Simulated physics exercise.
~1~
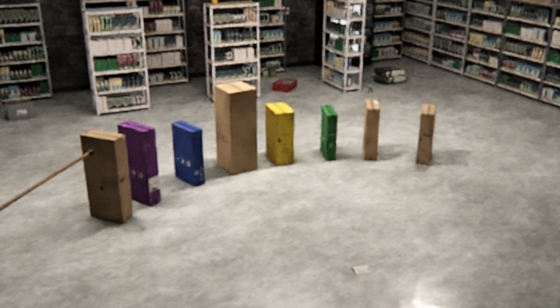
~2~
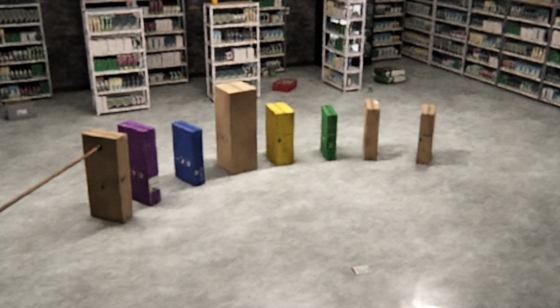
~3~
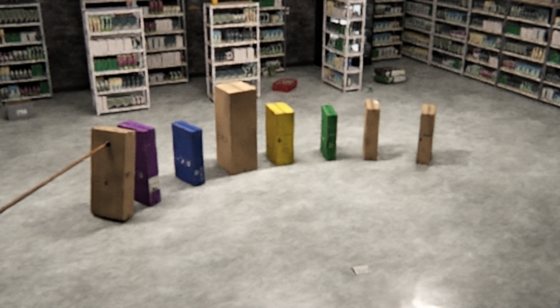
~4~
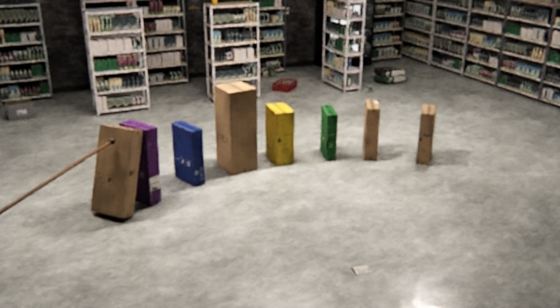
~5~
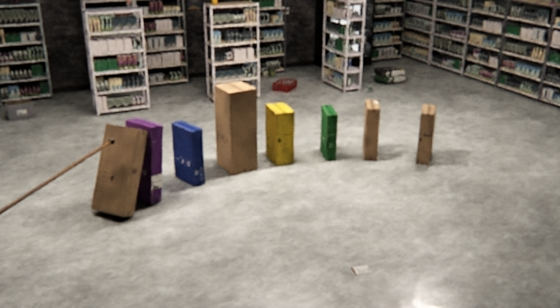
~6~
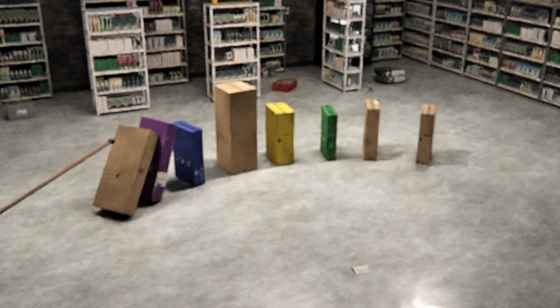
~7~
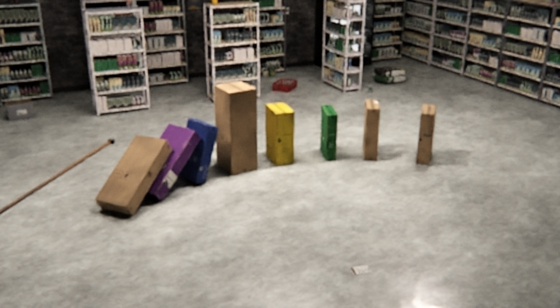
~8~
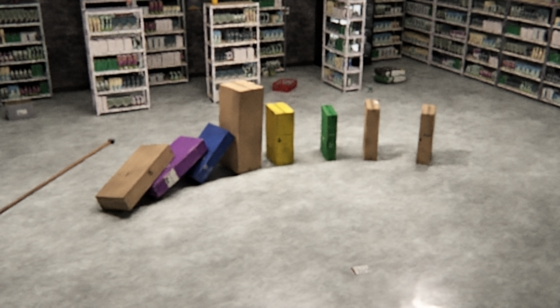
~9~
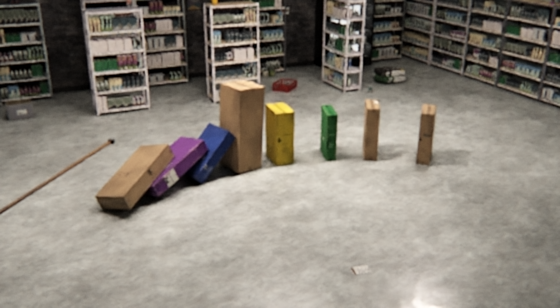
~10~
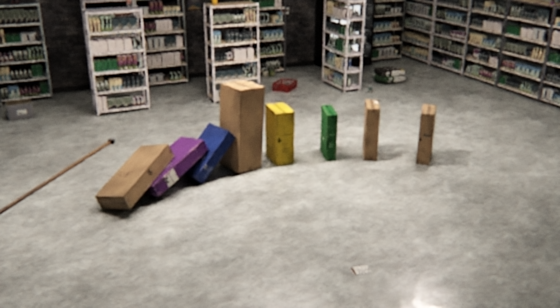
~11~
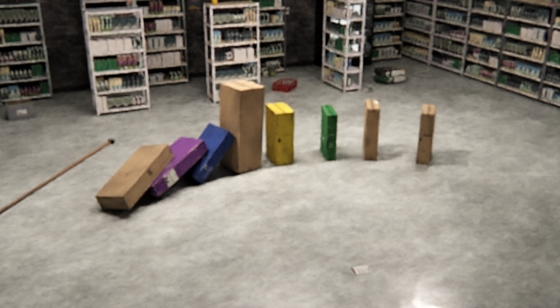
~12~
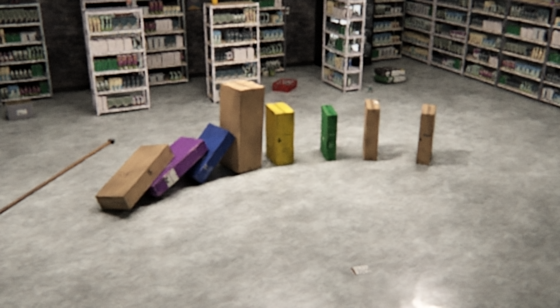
A pole tips the first carton into the purple and blue ones, which lean against a tall upright carton.
